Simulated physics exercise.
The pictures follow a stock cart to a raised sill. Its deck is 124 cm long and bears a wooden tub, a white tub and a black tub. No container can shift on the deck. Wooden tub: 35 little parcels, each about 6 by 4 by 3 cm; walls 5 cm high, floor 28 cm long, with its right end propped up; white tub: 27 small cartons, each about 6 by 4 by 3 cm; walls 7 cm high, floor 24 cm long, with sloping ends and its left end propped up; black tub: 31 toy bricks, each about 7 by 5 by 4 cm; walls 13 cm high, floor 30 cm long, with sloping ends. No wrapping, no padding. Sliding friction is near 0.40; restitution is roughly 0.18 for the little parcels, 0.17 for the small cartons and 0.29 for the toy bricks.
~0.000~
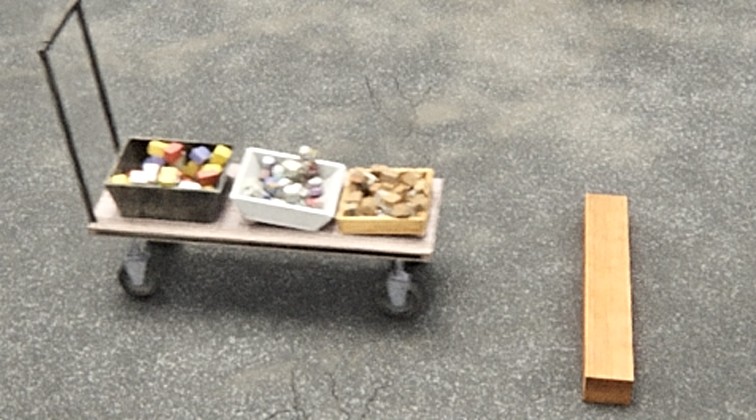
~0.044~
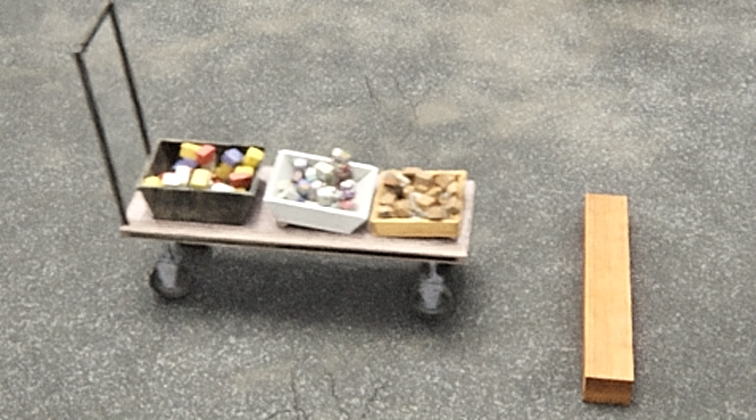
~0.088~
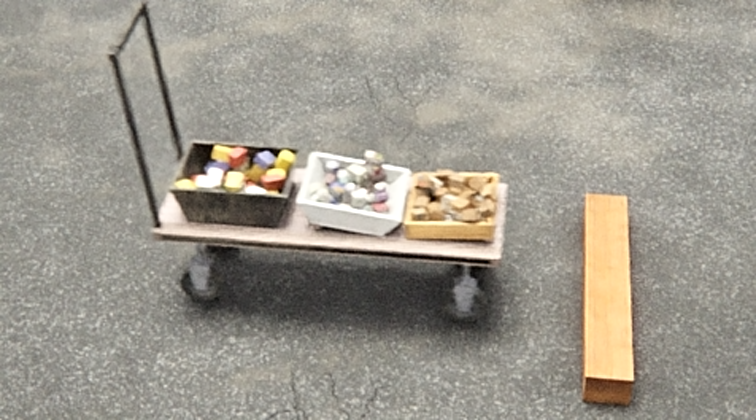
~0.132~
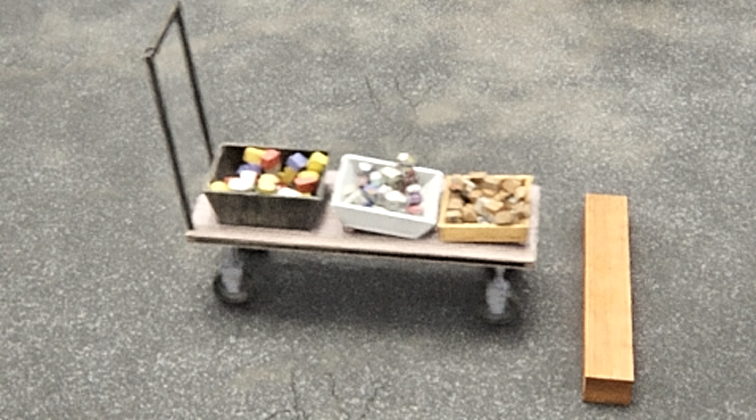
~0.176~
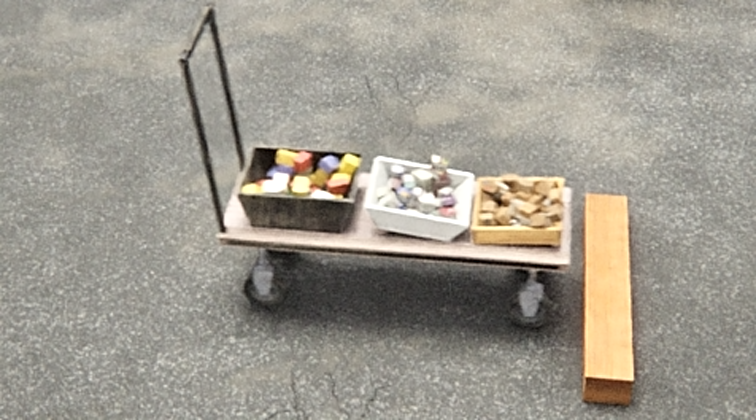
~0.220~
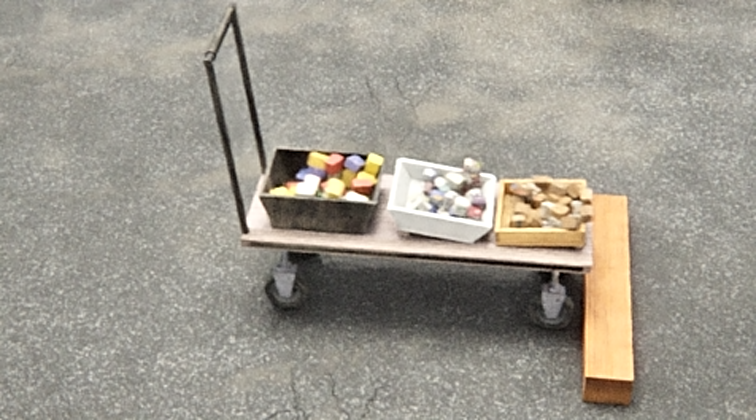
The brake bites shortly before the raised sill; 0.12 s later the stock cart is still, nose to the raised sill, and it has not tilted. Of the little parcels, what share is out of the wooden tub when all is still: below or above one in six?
Over a sixth of the little parcels leave the wooden tub.
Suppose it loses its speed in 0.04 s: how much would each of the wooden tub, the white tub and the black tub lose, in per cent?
Then wooden tub 30, white tub 40, black tub 10 per cent.
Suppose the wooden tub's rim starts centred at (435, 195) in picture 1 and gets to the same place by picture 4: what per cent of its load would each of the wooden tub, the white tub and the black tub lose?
In that case wooden tub 10, white tub 10, black tub 0 per cent.
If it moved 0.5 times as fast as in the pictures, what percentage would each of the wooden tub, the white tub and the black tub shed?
Then wooden tub 10, white tub 10, black tub 0 per cent.
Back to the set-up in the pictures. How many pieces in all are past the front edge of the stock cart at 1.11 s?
Roughly 10.
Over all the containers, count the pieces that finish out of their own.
Roughly 16 in all.
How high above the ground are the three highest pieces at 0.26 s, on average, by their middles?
Roughly 52 cm.
After 0.26 s, wooden tub 33 in, 2 out, white tub 27 in, 0 out and black tub 31 in, 0 out.
After 0.38 s, wooden tub 27 in, 8 out, white tub 22 in, 5 out and black tub 31 in, 0 out.
After 0.61 s, wooden tub 26 in, 9 out, white tub 21 in, 6 out and black tub 31 in, 0 out.
Final count (at 1.11 s), wooden tub 26 in, 9 out, white tub 21 in, 6 out and black tub 31 in, 0 out. Asked share, 9 of 35, 26 per cent.
